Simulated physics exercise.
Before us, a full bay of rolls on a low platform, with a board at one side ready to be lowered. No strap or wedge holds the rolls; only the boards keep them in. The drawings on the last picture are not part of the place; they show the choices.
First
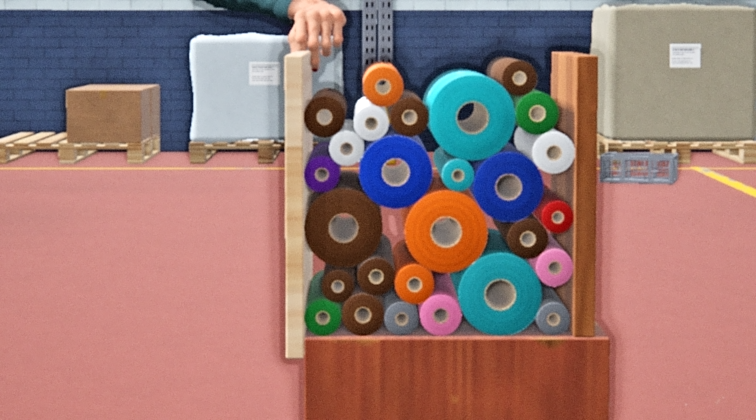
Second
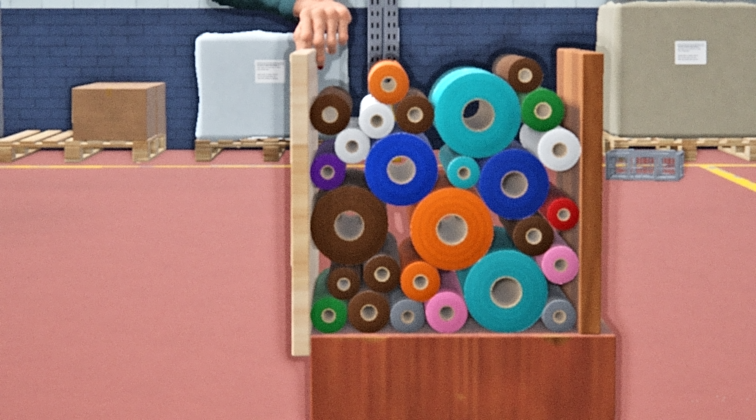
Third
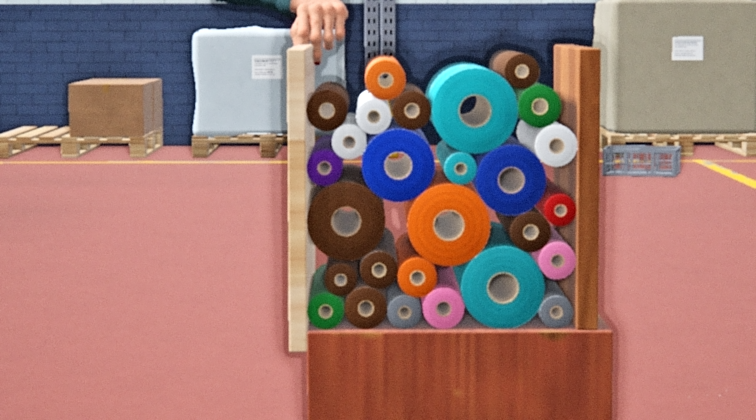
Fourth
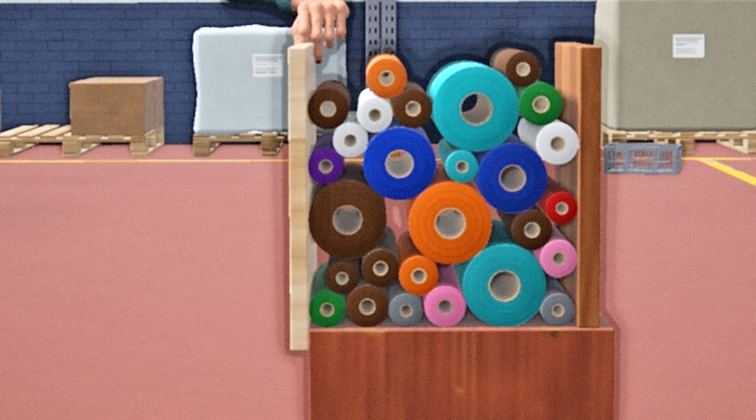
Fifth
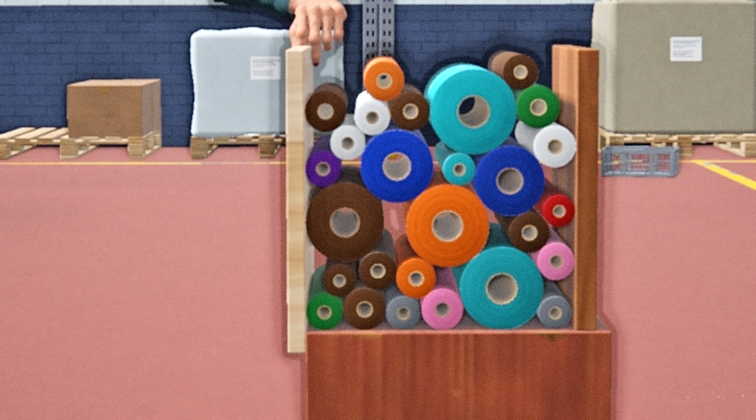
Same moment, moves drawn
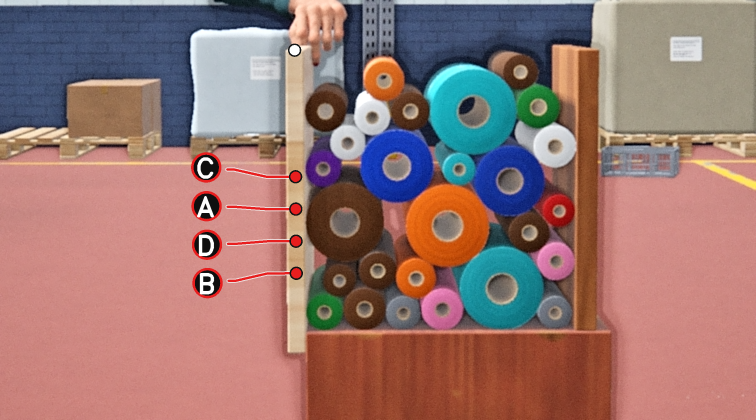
To begin with, rolls in many colours fill a bay on a low reddish-brown platform, packed between two upright boards, while a hand rests on top of the pale left board. The view shifts very slightly, but the hand, the boards and the stacked rolls stay in place throughout.
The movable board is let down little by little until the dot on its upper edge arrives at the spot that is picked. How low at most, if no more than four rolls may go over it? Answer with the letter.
Down to C.
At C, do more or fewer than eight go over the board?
At C, fewer than eight.
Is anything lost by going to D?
Yes.
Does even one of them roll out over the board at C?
At C: Yes.
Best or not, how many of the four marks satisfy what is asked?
One of the four.
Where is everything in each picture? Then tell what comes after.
A green roll (323, 318); a grey roll (553, 319); a pink roll (554, 268), in the first picture.
A pink roll (560, 265); a blue roll (401, 170), in the second picture.
A white roll (349, 142); an orange roll (386, 80), in the third picture.
Side board (304, 185); a green roll (327, 310), in the fourth picture.
A grey roll (555, 313); a pink roll (556, 261); a blue roll (397, 166), in the fifth picture.
On the marked copy, A at (296, 209); B at (296, 274); C at (296, 177); D at (296, 241); the white dot at (295, 50).
Taking C. A third of the way, top of the board (305, 109).
Two thirds of the way, top of the board (305, 174).
When it is over, top of the board (305, 176), one out over the board.
As for the rest, A five out over the board; B more than four out over the board; D five out over the board.
